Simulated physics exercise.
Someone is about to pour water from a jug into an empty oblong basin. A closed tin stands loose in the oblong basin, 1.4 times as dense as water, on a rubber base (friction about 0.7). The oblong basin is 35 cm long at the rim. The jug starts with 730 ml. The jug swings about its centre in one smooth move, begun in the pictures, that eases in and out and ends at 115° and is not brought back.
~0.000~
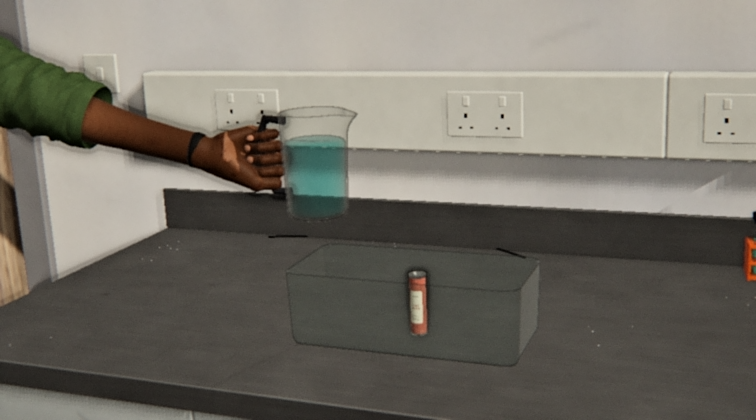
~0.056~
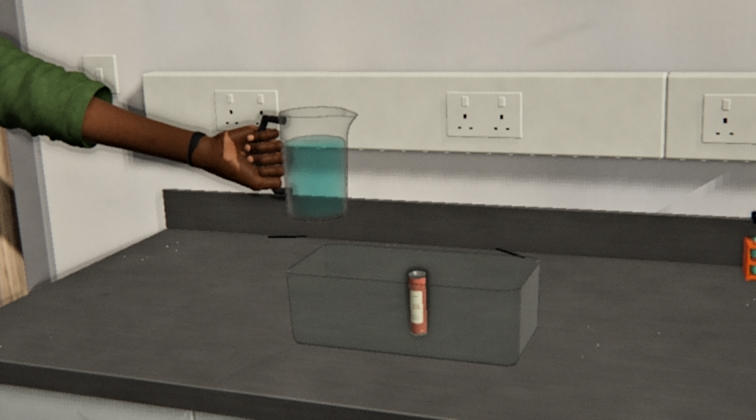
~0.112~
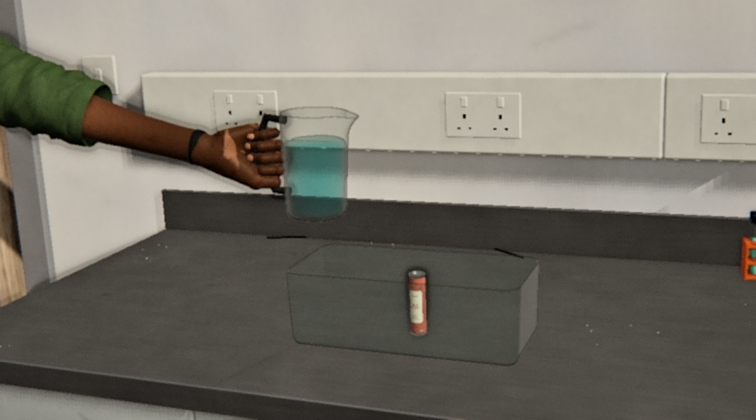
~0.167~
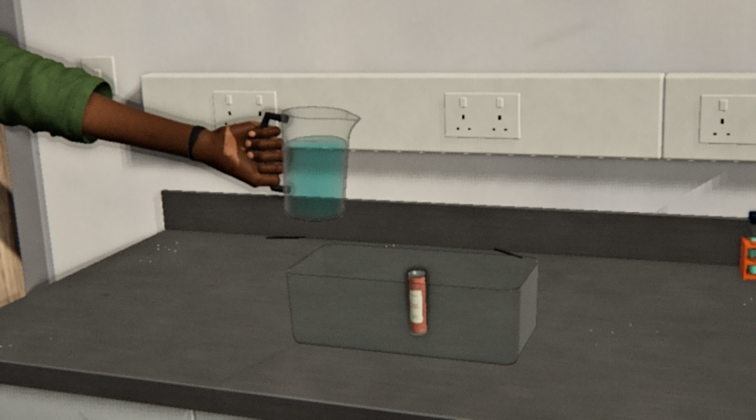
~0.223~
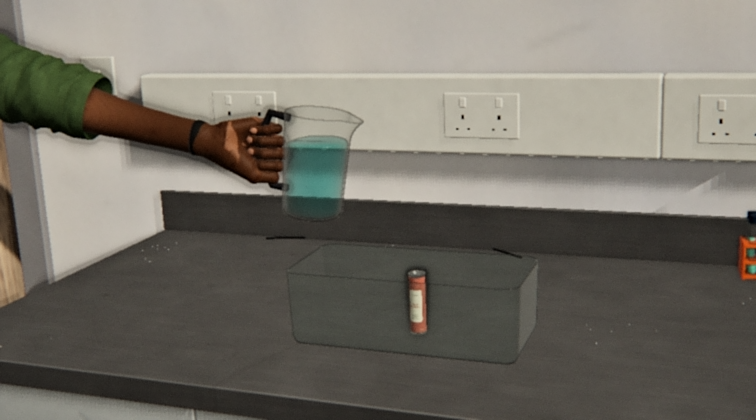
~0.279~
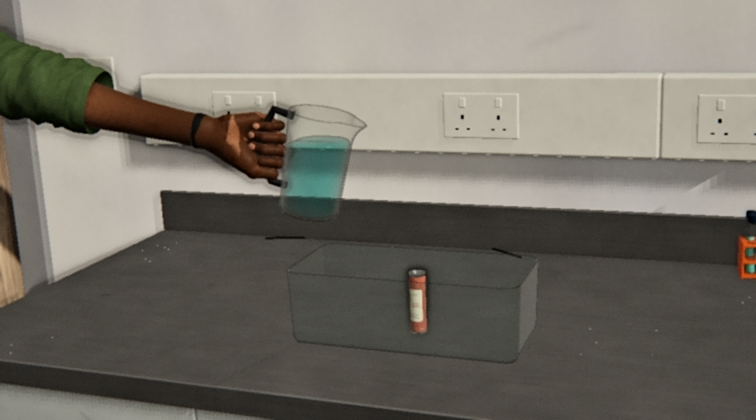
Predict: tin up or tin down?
It topples.
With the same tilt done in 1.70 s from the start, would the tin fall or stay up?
The tin goes over.
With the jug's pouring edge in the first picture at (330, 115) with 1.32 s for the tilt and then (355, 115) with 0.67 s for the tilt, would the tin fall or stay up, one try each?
First it remains upright; then it falls.
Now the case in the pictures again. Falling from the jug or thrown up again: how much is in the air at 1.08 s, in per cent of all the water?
About 20 per cent.
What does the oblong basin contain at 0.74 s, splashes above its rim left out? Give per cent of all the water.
Near 0 in a hundred.
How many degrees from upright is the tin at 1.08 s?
About 5°.
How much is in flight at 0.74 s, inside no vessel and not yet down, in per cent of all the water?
About 7 per cent.
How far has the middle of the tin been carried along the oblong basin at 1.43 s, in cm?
Some 11 cm.
By 0.74 s the tilt is 69° and 92 per cent is still to pour; the tin stands where it began.
By 1.08 s the tilt is 106° and 34 per cent is still to pour; the tin stands where it began.
By 1.43 s the tilt is 115° and 0 per cent is still to pour; the tin lies on its side.
By 1.82 s the tilt is 115° and 0 per cent is still to pour; the tin lies on its side.
At rest the tin lies on its side.
